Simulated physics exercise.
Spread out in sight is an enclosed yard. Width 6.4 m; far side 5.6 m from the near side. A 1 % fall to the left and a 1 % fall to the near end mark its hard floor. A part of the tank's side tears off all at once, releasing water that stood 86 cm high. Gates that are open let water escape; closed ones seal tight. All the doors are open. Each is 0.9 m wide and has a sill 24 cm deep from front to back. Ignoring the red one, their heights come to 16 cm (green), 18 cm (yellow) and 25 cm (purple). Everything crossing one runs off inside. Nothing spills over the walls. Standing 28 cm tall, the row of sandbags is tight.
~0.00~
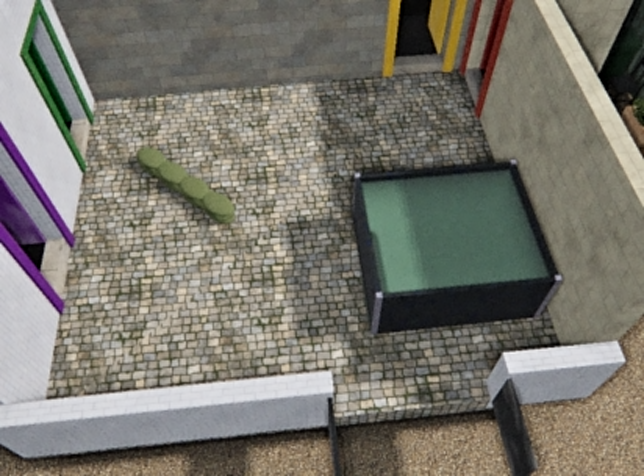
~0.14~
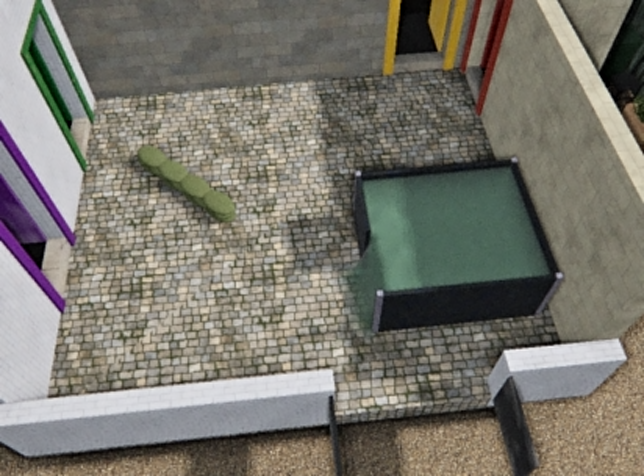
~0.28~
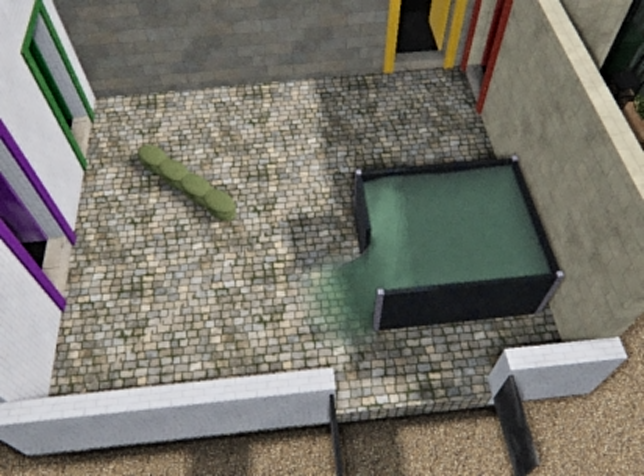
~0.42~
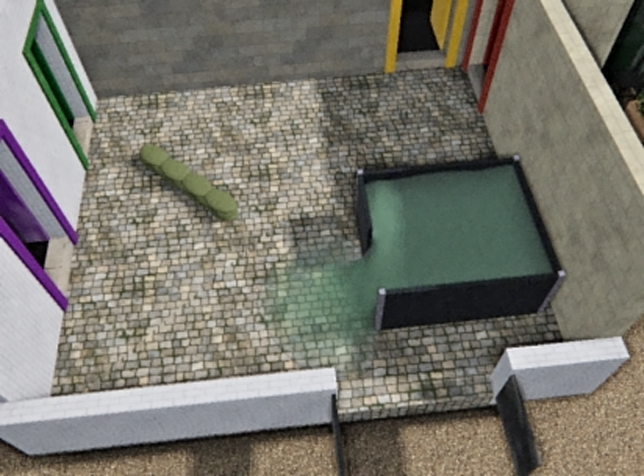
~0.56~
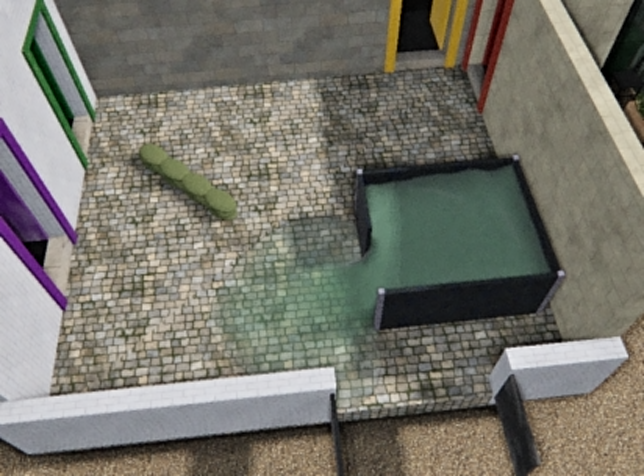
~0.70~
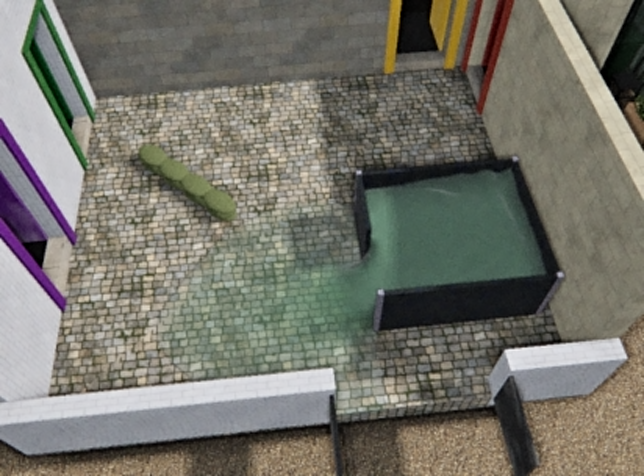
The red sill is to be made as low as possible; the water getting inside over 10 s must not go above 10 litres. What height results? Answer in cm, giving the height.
It would have to be roughly 8.5 cm high.
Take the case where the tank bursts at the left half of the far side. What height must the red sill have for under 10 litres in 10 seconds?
Some 24 cm.
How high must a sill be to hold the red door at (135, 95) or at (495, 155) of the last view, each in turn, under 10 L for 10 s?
First place around 25 cm, second around 10.5 cm.
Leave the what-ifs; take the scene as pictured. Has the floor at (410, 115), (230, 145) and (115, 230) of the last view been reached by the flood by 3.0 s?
In order: Untouched, soaked, soaked.
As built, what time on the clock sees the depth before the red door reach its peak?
Approximately 7.0 s.
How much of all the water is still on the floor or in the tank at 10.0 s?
About 96 %.
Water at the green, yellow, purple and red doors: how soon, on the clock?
The green door gets it at 2.2 s, the yellow door at 5.5 s, the purple door at 1.2 s and the red door at 6.5 s.
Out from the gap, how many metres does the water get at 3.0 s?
6.0 m.
After 1.4 s water covers 35 % of the floor, deepest (52 cm) near (45, 425); it has not reached the red door.
After 3.0 s water covers 45 % of the floor, deepest (38 cm) near (47, 410); it has not reached the red door.
After 10.0 s water covers 95 % of the floor, deepest (16 cm) near (45, 425); 7 cm at the red door, 0 litres in over its 15 cm sill.
At the red door as built, the water arrived by 6.5 s and peaked near 14 cm at 7.2 s.
Run again over the same 10 s with other heights there, 16 litres in over 7.5 cm, 3 litres over 10.5 cm. The limit of 10 litres is kept from about 8.5 cm up.
